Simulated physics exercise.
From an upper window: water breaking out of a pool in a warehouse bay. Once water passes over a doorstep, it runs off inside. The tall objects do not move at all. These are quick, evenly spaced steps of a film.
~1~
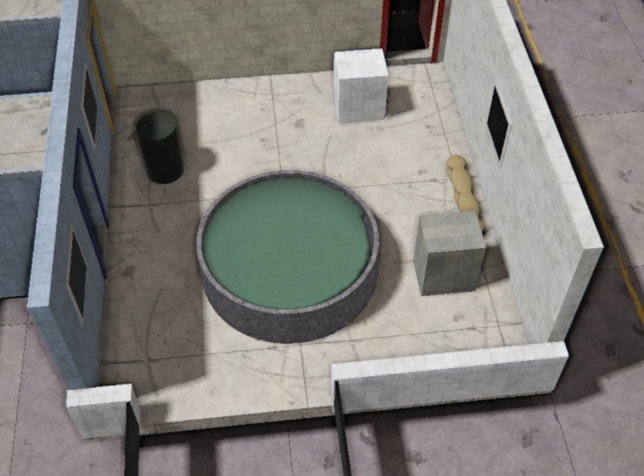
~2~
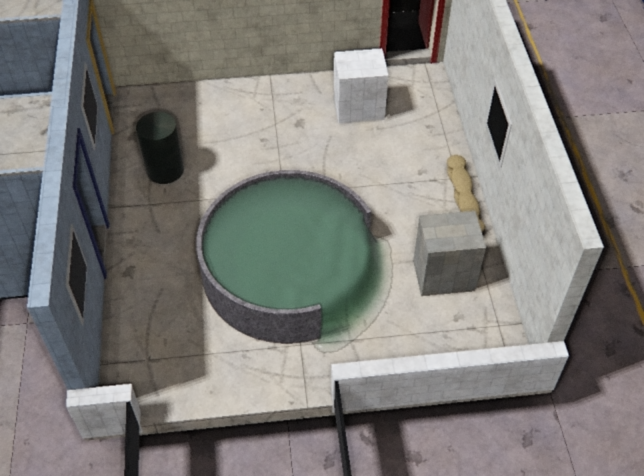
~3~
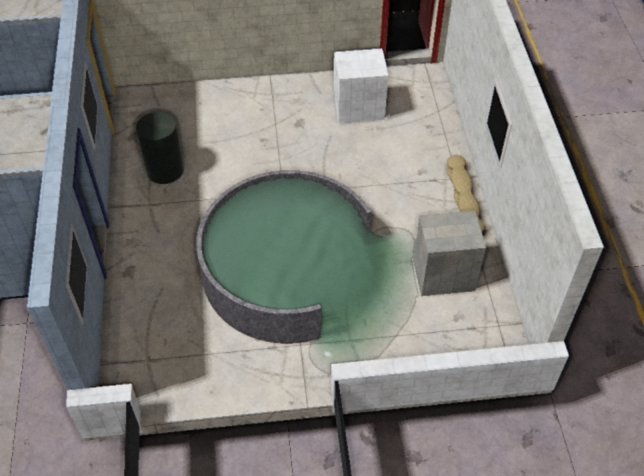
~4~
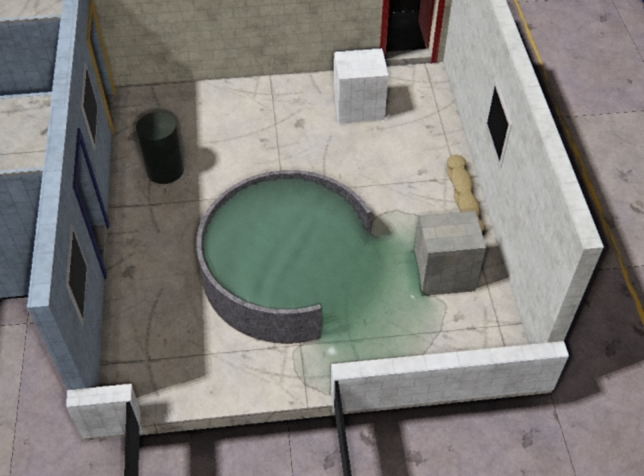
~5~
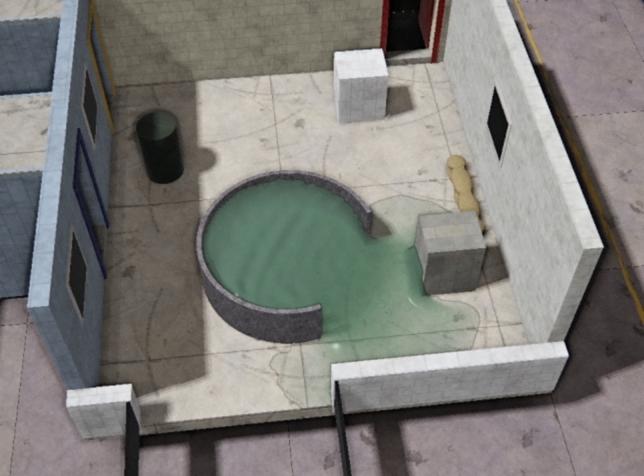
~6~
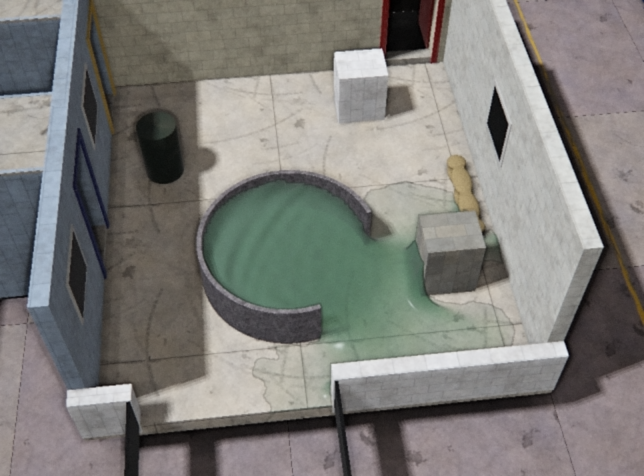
The clip opens on a round, stone-rimmed pool of still green water in a walled bay, seen from above. A section of the rim on the lower right is suddenly gone, and water pours through the gap. It spreads across the pale floor, flowing around a gray block and along the low front wall.
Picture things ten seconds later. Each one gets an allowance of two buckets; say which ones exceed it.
Outcome: The blue door does not pass two buckets; the yellow door passes two buckets; the red door passes two buckets.
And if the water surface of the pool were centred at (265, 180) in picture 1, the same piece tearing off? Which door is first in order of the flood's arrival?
I'd pick the red door.
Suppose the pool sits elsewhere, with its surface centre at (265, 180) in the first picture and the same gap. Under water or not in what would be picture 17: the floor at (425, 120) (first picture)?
Outcome at that point: Waterlogged.
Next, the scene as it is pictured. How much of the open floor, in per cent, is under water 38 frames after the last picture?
I'd say close to 90 per cent.
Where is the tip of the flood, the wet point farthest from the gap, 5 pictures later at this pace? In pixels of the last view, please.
About (436, 134).
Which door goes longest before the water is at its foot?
Door: The one in yellow.
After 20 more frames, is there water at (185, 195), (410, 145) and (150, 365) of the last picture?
Point 1: Not wet; point 2: Drenched; point 3: Drenched.
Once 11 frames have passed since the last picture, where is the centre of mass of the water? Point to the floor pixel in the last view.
About (371, 285) in the last view.
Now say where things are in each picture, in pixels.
Still water in the pool at (288, 240), in the first picture.
Water pours out at (367, 286) and has run to a hidden place, in the second picture.
The front is at (400, 233), out from the gap at (366, 288), in the third picture.
Water pours out at (366, 290) and has run to a hidden place, in the fourth picture.
Water pours out at (366, 290) and has run to a hidden place, in the fifth picture.
The front is at (453, 197), out from the gap at (366, 290), in the sixth picture.
A moment on, water covers 25 % of the floor; the blue door not reached, the yellow door not reached, the red door not reached.
Next, water covers 40 % of the floor; the blue door not reached, the yellow door not reached, the red door not reached.
Then, water covers 55 % of the floor; the blue door not reached, the yellow door not reached, the red door under two buckets in.
Later, water covers 90 % of the floor; the blue door wet at the sill, nothing in, the yellow door under two buckets in, the red door far over two buckets in.
In the end, water covers 95 % of the floor; the blue door wet at the sill, nothing in, the yellow door far over two buckets in, the red door far over two buckets in.
